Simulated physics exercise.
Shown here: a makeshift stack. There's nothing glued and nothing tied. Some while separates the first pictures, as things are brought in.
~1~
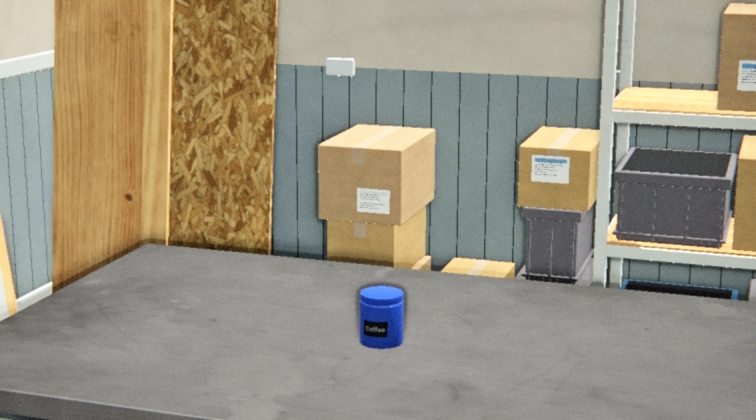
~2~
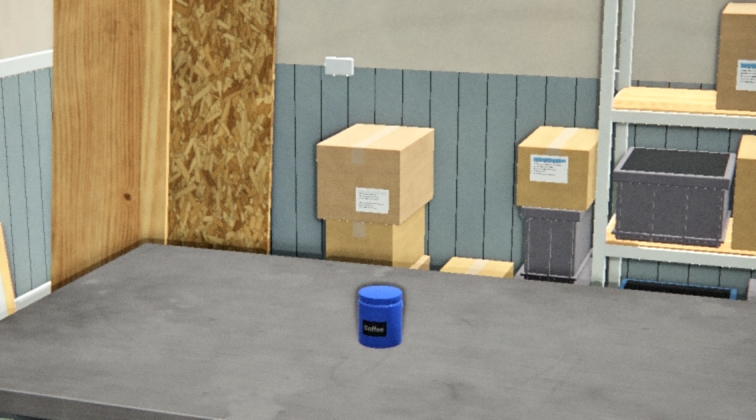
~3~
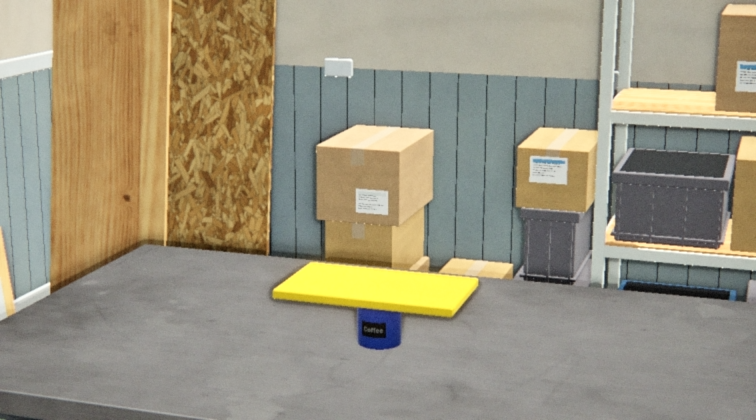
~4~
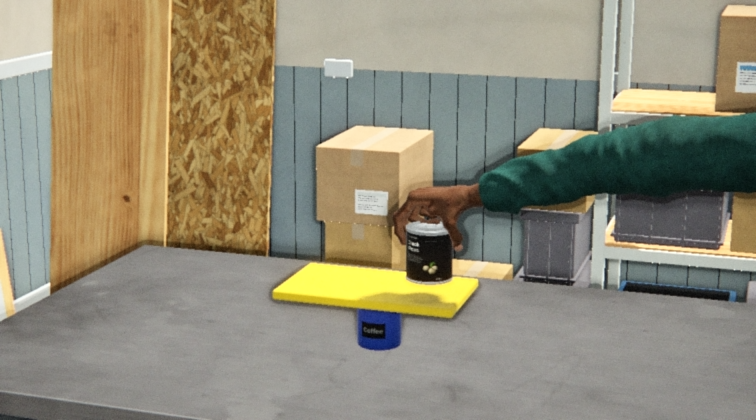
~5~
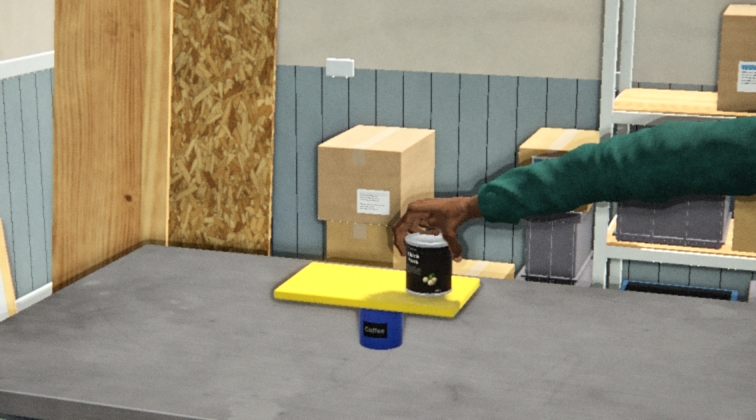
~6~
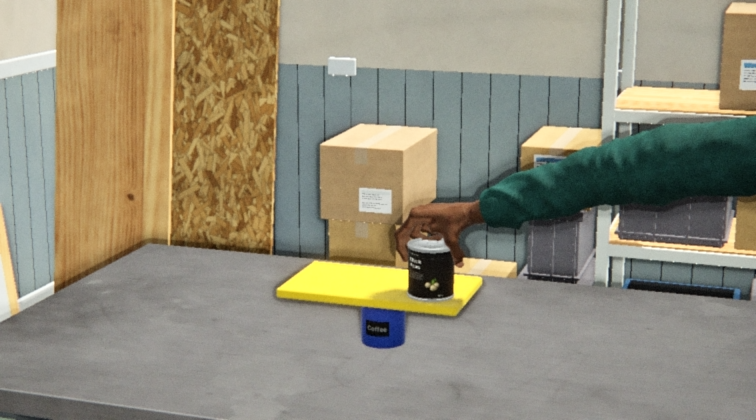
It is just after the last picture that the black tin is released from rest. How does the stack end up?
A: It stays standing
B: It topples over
B, it topples over.
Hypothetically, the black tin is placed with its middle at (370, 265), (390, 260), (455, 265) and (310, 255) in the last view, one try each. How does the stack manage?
Try 1: Stands; try 2: Stands; try 3: Topples; try 4: Topples.
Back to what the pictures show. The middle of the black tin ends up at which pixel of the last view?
It ends up close to (497, 370).
Then, 0.30 s on from there, black tin now fallen; yellow lid turned 37° from how it was put.
Then, 0.60 s on from there, yellow lid turned 26° from how it was put.
Then, 1.30 s on from there, yellow lid turned 27° from how it was put.
In the end, fallen, black tin; moved from the start, yellow lid; blue jar unmoved. At the end, from the last picture's camera, black tin near (497, 370). The stack comes apart.
